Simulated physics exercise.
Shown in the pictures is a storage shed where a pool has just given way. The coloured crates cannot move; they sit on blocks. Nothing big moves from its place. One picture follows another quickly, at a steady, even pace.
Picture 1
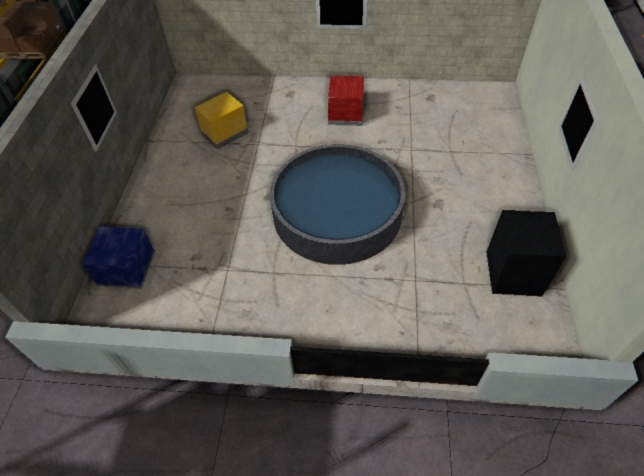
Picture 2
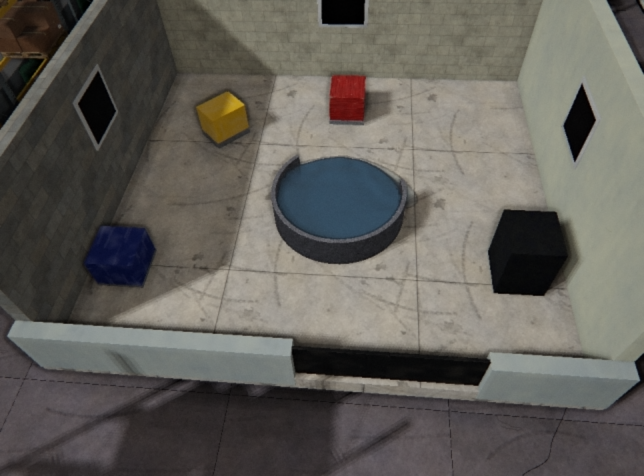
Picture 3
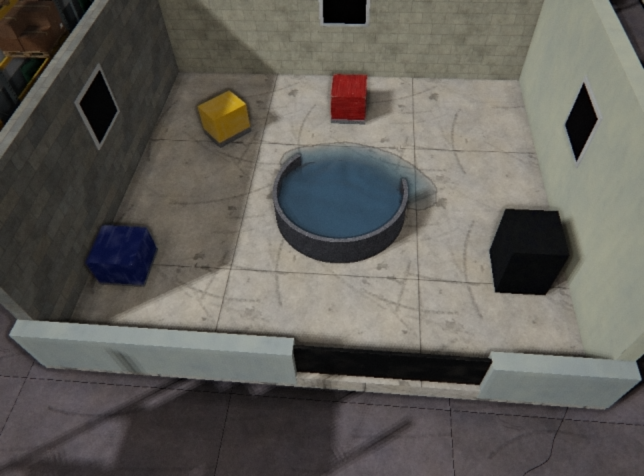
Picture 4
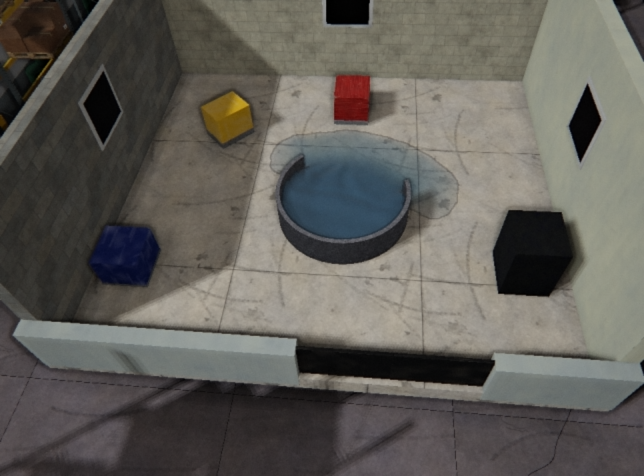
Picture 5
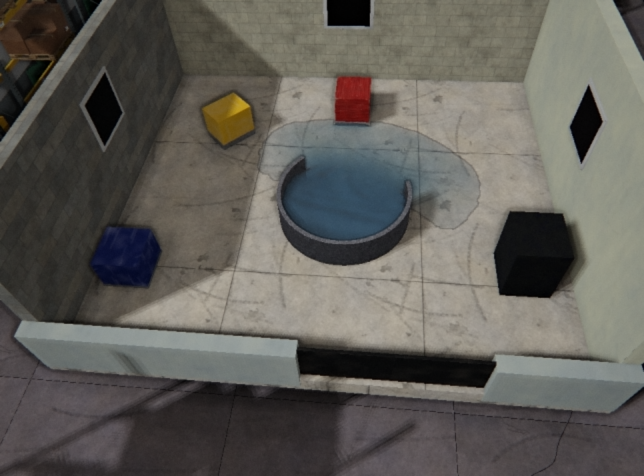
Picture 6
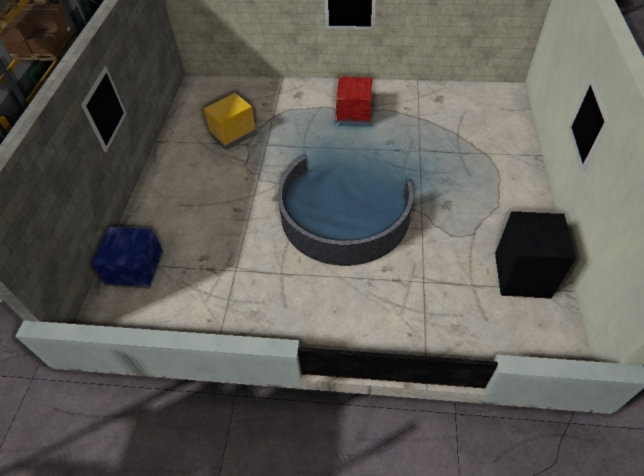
In a walled storage shed seen from above, a round pool of still blue water sits among yellow, red, blue and black blocks. The pool's far side opens, and water pours out through the gap, spreading across the pale floor in a widening sheet toward the red block and the right.
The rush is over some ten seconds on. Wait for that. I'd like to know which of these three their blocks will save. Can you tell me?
Sure: The red crate does get wet; the yellow crate comes through dry; the blue crate does get wet.
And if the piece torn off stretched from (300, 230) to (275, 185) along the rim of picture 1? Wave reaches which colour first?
First: The blue one.
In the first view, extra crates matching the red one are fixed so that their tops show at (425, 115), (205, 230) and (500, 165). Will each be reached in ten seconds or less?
In that order: Takes water, is safe, is wetted.
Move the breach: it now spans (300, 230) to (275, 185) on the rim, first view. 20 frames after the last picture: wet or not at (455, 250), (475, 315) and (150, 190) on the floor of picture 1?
One after the other: Clear, free of water, wet.
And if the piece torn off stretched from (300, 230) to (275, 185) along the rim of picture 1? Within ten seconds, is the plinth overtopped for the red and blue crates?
As I see it, the red one is not reached, and the blue one gets reached.
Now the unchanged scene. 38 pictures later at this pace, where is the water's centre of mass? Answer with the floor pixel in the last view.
I'd put it at around (369, 141).
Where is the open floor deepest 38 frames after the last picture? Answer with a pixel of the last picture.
Check roughly (511, 253).
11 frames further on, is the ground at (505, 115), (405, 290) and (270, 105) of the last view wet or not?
Status per point, in sequence: Waterlogged, then unwetted, then waterlogged.
A moment on, water covers 35 % of the floor; the red crate water round its plinth, the yellow crate water round its plinth, the blue crate not reached.
Next, water covers 35 % of the floor; the red crate water round its plinth, the yellow crate water round its plinth, the blue crate not reached.
Then, water covers 45 % of the floor; the red crate water round its plinth, the yellow crate water round its plinth, the blue crate not reached.
Later, water covers 65 % of the floor; the red crate water round its plinth, the yellow crate water round its plinth, the blue crate water round its plinth.
In the end, water covers 95 % of the floor; the red crate was topped, the yellow crate stayed above the water, the blue crate was topped.
